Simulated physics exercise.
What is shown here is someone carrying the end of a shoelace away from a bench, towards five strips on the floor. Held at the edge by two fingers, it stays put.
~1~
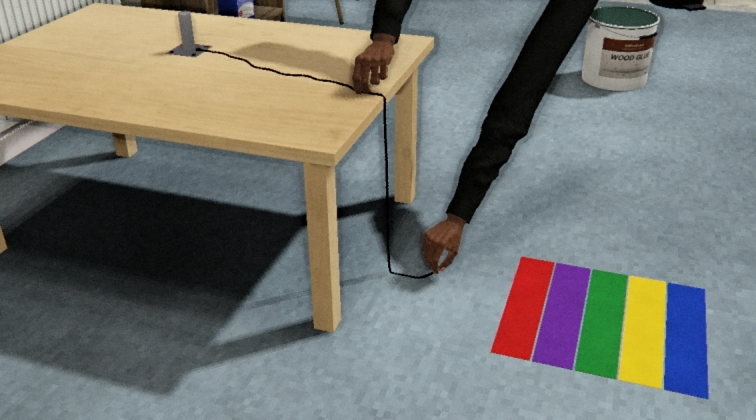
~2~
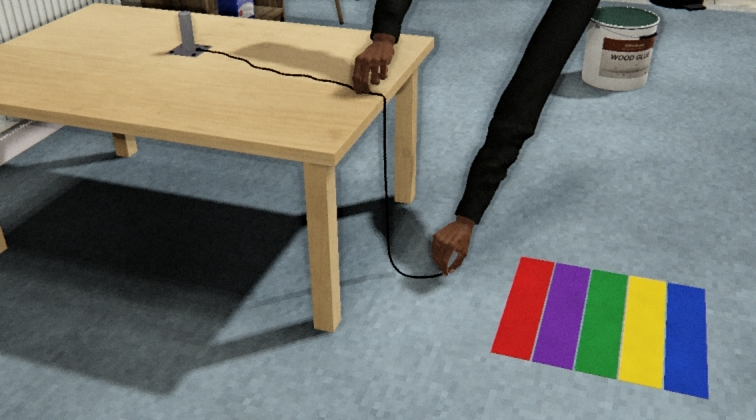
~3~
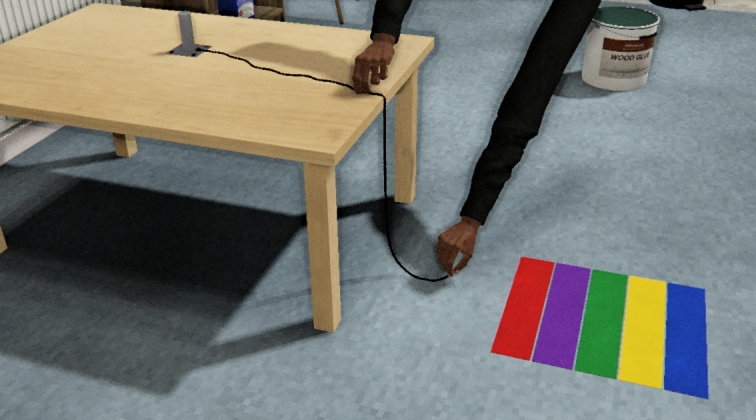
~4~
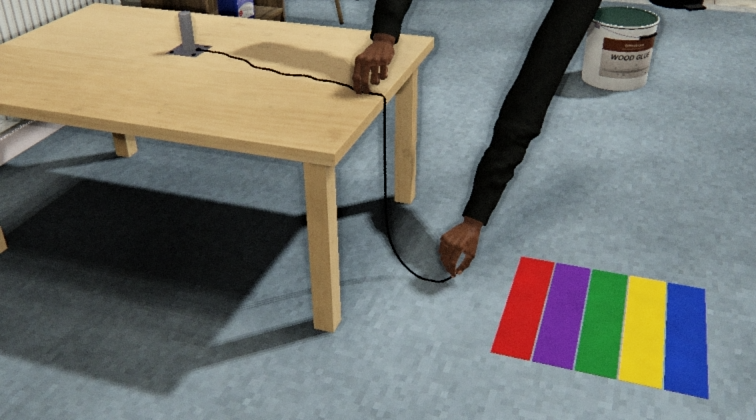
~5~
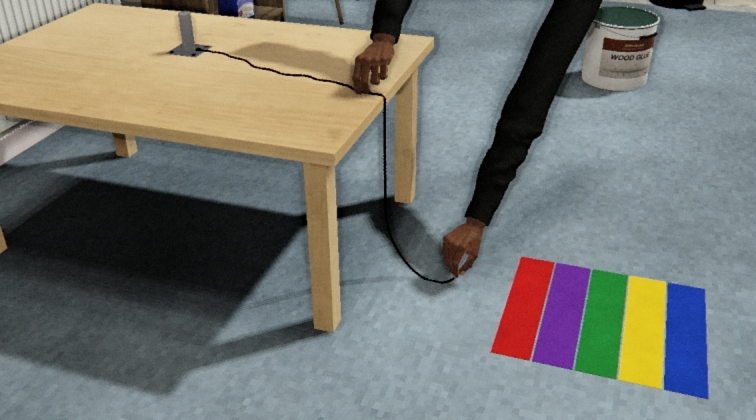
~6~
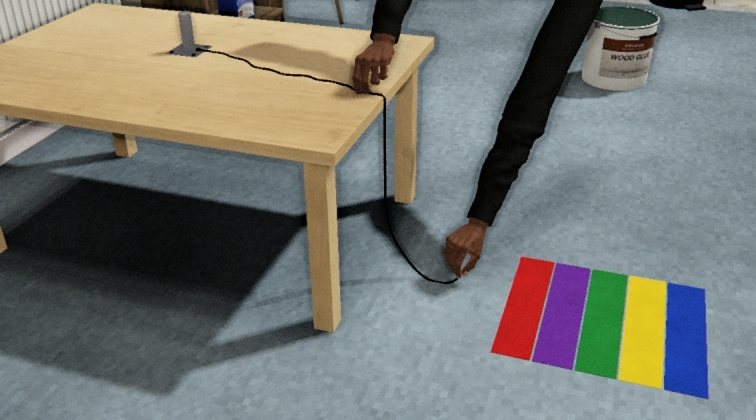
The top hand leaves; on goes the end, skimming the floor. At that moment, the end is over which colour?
Over purple.
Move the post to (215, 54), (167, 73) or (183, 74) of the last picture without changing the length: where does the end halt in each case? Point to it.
Try 1 about (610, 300), try 2 about (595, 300), try 3 about (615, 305).
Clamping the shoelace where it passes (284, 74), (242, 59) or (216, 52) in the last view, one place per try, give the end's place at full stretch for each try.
Going through the tries, I'd expect close to (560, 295), (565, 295) and lastly (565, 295).
Early on, end near (488, 279); short of the strips.
Midway, end near (538, 288); over red.
At the end of the slack, end near (567, 294); over purple. The purple one.
